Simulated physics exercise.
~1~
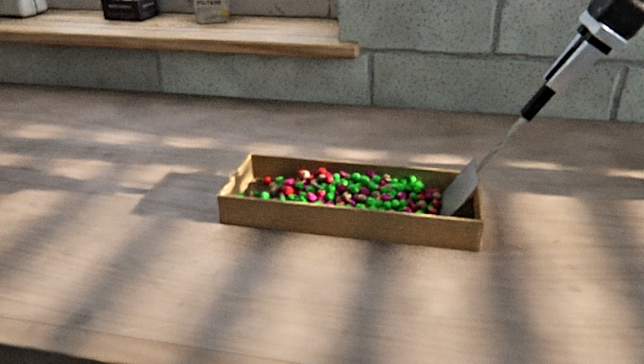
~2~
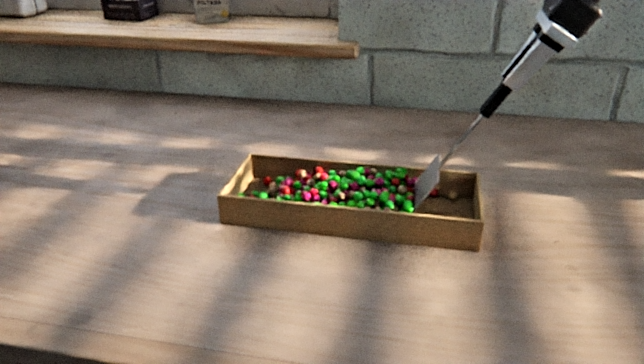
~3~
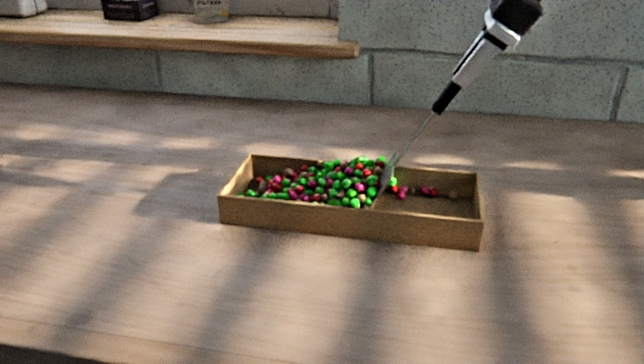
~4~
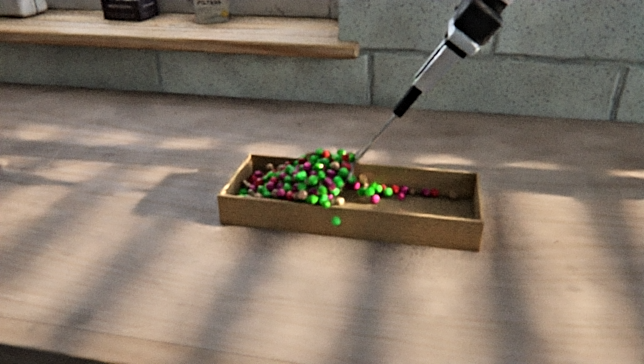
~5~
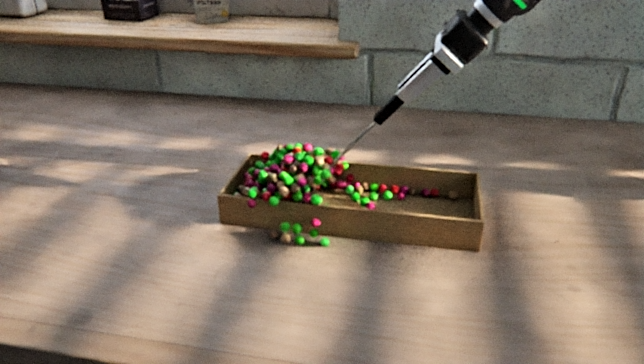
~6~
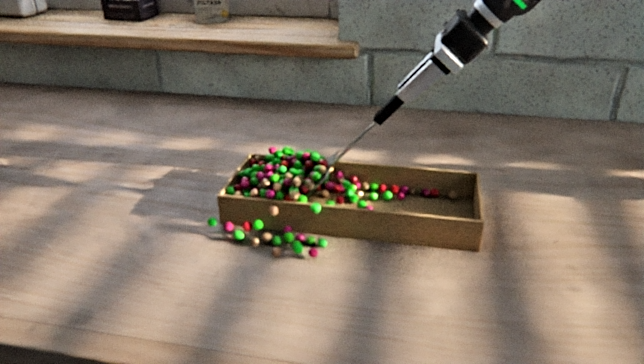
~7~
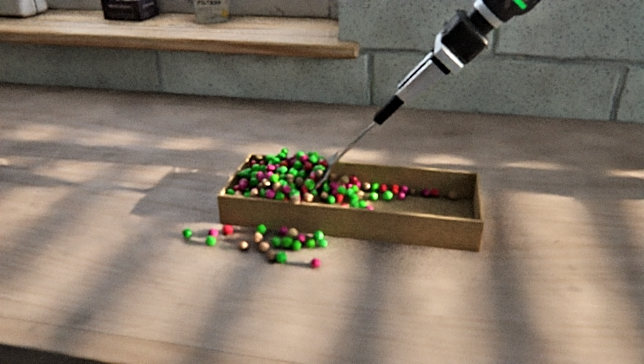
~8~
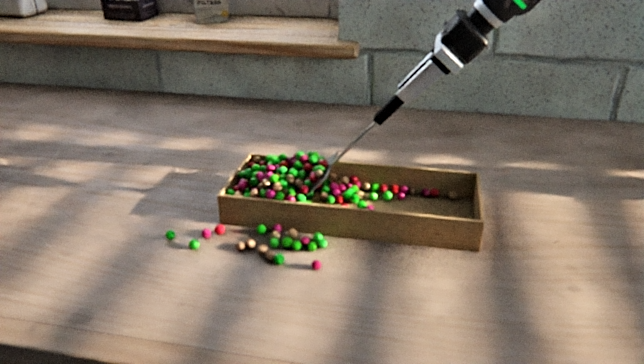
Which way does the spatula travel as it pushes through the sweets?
The spatula moves to the left, heaping the sweets toward that end of the tin.
